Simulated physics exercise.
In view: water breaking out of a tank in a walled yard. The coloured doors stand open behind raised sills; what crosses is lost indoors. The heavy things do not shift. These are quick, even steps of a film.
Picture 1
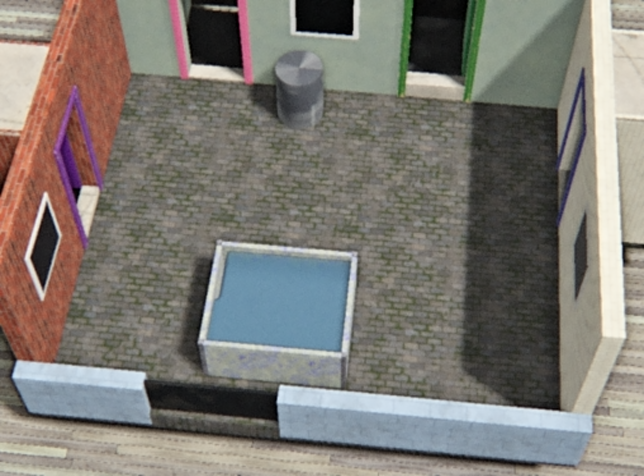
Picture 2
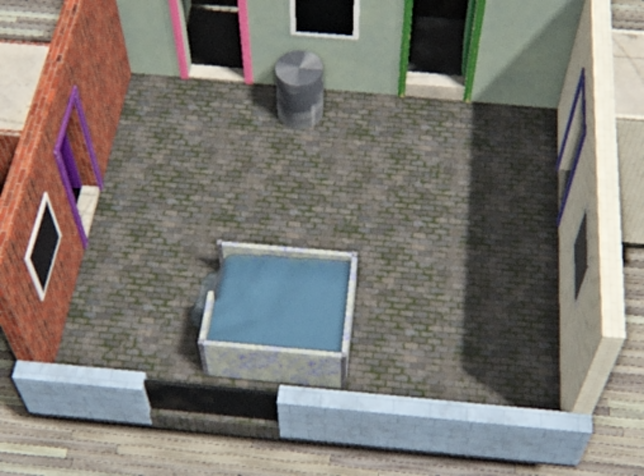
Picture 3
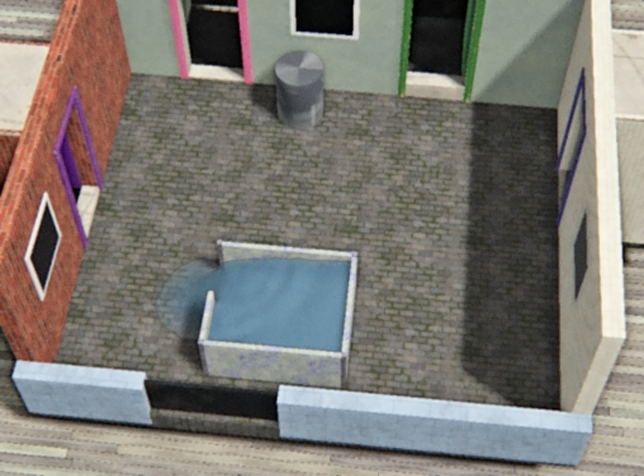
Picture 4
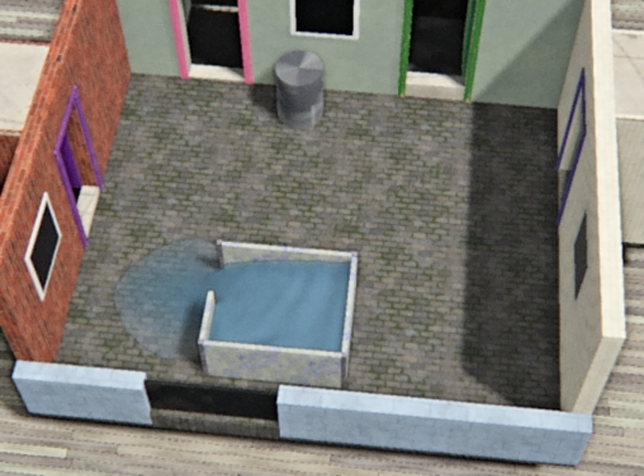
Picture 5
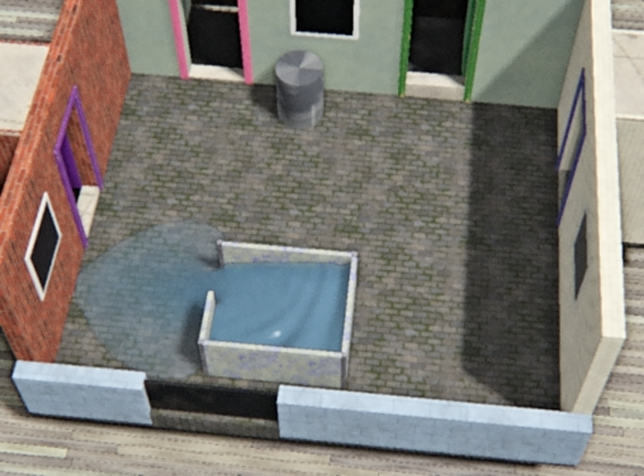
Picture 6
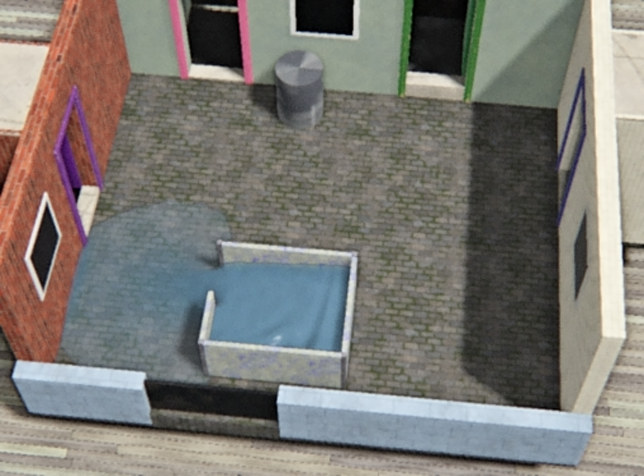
Water pouring through a gap in the left side of a low tank and spreading across a walled, paved yard.
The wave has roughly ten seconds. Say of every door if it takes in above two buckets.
In the end: The green door holds within the limit; the purple door floods; the blue door holds within the limit; the pink door floods.
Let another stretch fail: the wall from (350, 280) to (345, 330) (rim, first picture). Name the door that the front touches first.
That is the door marked blue.
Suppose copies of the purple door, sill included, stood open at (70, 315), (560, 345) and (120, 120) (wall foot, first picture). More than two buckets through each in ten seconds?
In turn: Goes over, takes less, is under.
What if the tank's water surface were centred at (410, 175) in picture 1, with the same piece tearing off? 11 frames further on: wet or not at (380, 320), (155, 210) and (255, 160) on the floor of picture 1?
As listed: Clear, wet, flooded.
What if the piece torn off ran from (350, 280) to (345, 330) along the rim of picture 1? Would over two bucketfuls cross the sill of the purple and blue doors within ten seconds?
Then: The purple door keeps below it, the blue door is over.
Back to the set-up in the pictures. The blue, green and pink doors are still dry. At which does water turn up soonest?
I say the pink door.
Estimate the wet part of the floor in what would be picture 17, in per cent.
Close to 25 %.
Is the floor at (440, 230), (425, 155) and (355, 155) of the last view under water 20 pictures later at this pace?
As listed: Free of water, dry, not flooded.
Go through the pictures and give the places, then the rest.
The open tank at (280, 301) is whole and still, in the first frame.
Water pours out at (221, 291) and has run to a hidden place, in the second frame.
The front is at (162, 309), out from the gap at (221, 292), in the third frame.
The front is at (120, 302), out from the gap at (221, 293), in the fourth frame.
The front is at (88, 272), out from the gap at (221, 293), in the fifth frame.
Water pours out at (221, 292) and has run to (90, 233), in the sixth frame.
A moment on, water covers 20 % of the floor; the green door not reached, the purple door under two buckets in, the blue door not reached, the pink door not reached.
Next, water covers 25 % of the floor; the green door not reached, the purple door over two buckets in, the blue door not reached, the pink door not reached.
Then, water covers 35 % of the floor; the green door not reached, the purple door far over two buckets in, the blue door not reached, the pink door under two buckets in.
Later, water covers 65 % of the floor; the green door wet at the sill, nothing in, the purple door far over two buckets in, the blue door not reached, the pink door far over two buckets in.
In the end, water covers 90 % of the floor; the green door wet at the sill, nothing in, the purple door far over two buckets in, the blue door wet at the sill, nothing in, the pink door far over two buckets in.
